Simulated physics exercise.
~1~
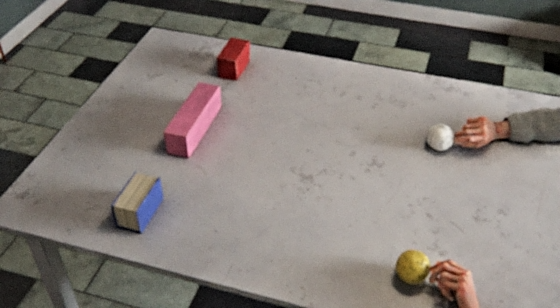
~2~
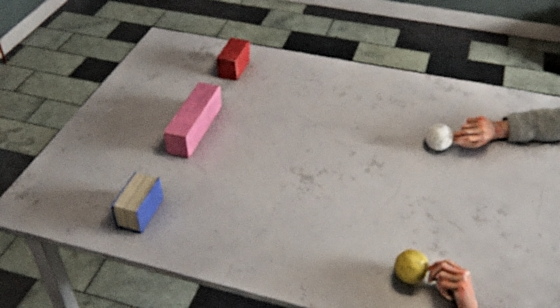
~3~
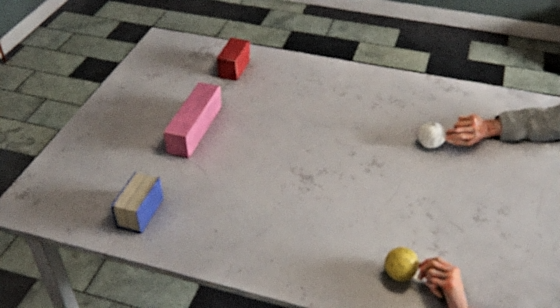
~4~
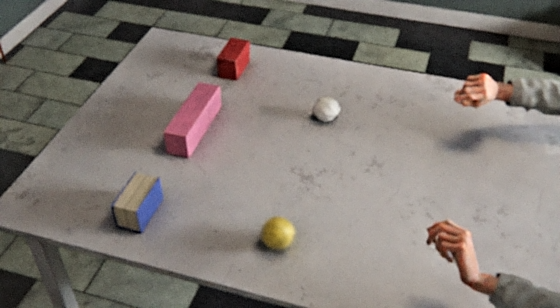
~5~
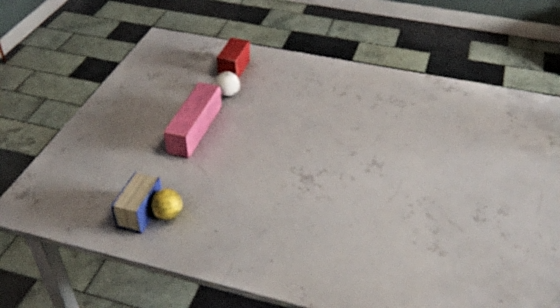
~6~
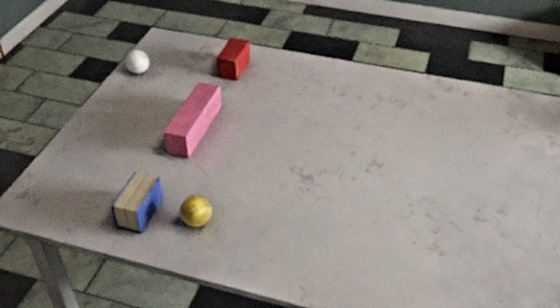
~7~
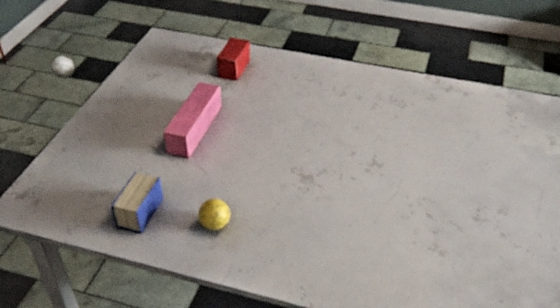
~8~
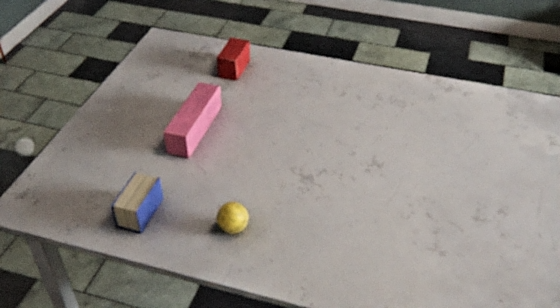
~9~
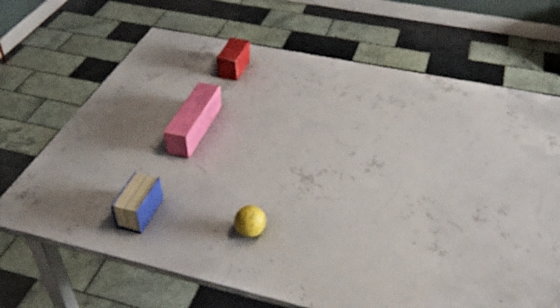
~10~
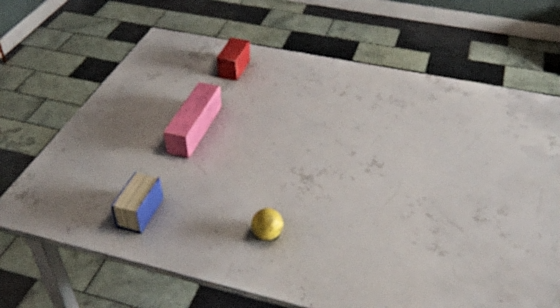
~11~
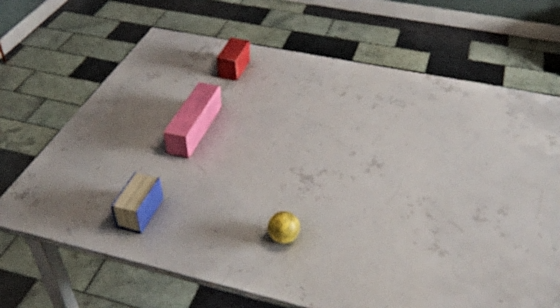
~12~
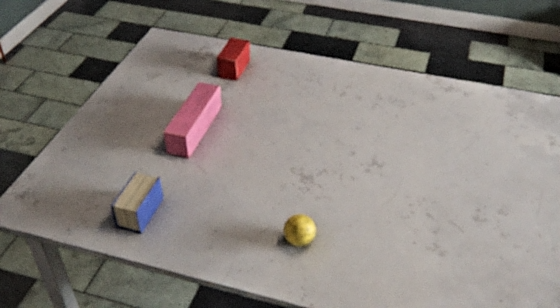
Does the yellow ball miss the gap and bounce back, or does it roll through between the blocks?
The yellow ball misses the gap, bounces off the blue block and rolls back to the right, while the round white object goes through its own gap.
